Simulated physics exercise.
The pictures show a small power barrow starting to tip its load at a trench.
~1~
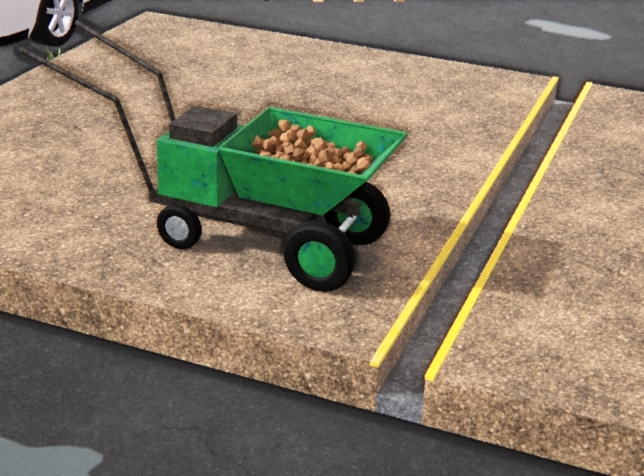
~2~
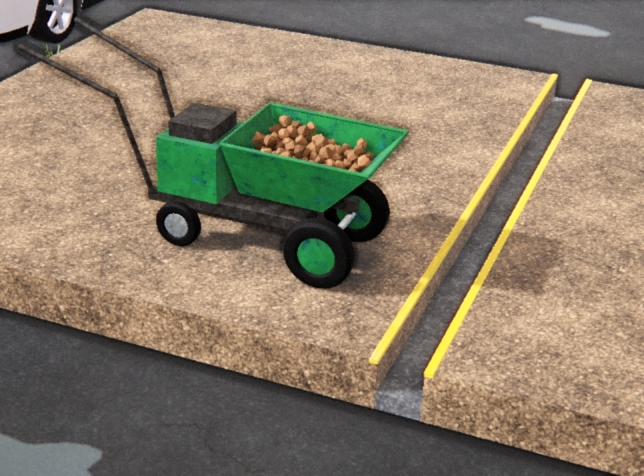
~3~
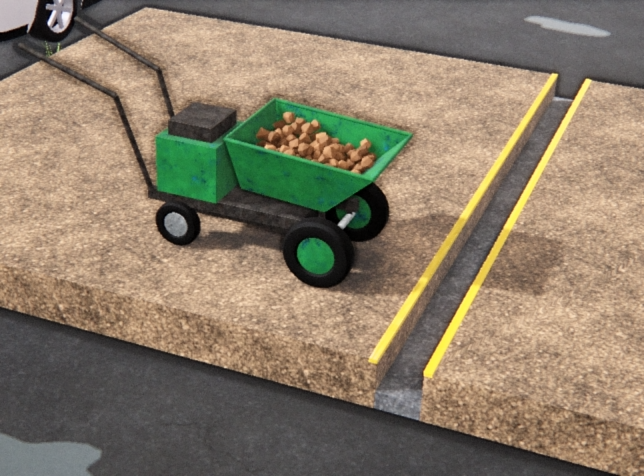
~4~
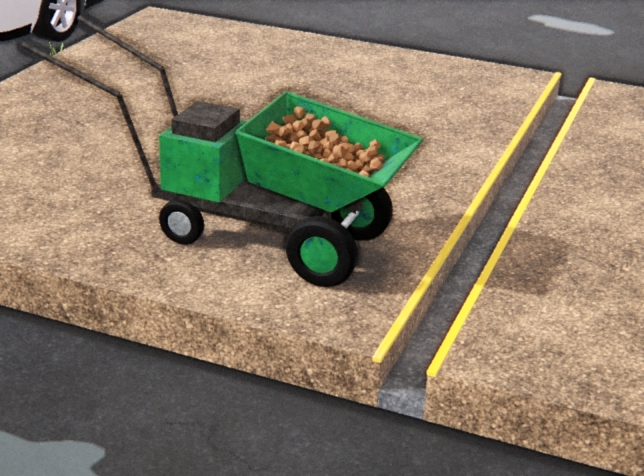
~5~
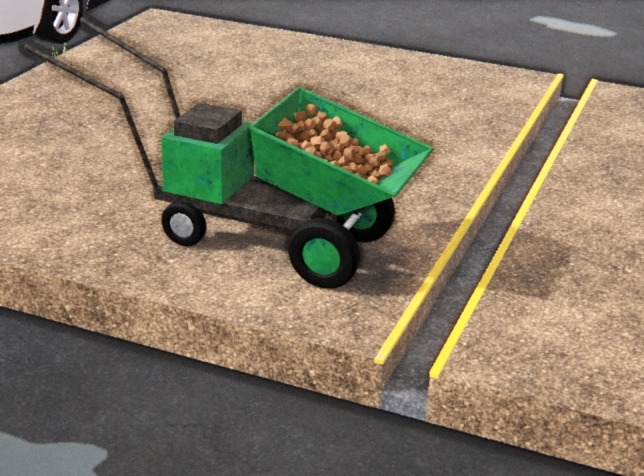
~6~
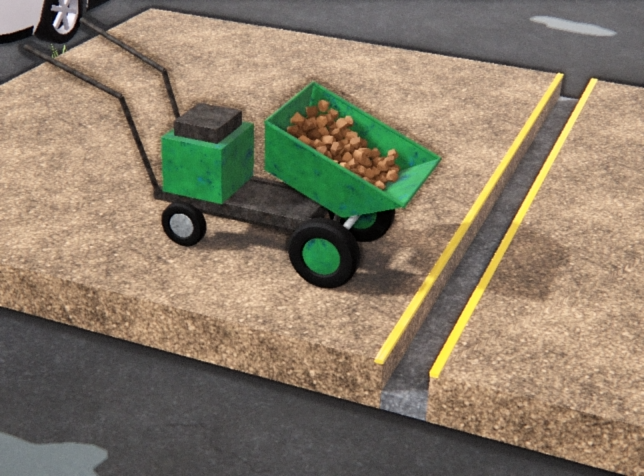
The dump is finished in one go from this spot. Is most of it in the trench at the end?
The trench ends with more than half of it.
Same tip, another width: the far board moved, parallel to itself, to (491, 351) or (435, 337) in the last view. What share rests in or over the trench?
The first gives 100 %, the second 40 %.
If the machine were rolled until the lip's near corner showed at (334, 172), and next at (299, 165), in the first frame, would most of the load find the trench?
One: More than half. Two: Under half.
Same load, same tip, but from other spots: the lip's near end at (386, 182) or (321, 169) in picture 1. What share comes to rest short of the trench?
First some 0, then 30 per cent.
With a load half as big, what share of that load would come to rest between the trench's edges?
Near 100 %.
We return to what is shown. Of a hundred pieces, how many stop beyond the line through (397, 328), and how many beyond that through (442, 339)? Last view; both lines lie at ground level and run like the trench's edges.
First some 90, then 20 per cent.
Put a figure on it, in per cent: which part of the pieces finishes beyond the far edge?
It comes to 20 per cent or so.
Shortly afterwards, skip tipped steeply; the whole lot in the skip.
Next, skip tipped right over; near half in the skip; near a third in or heaped over the trench; a little beyond it.
Some moments later, skip tipped right over; a little in the skip; near two thirds in or heaped over the trench; near a quarter beyond it.
In the end, skip tipped right over; a little in the skip; the bulk in or heaped over the trench; near a quarter beyond it.
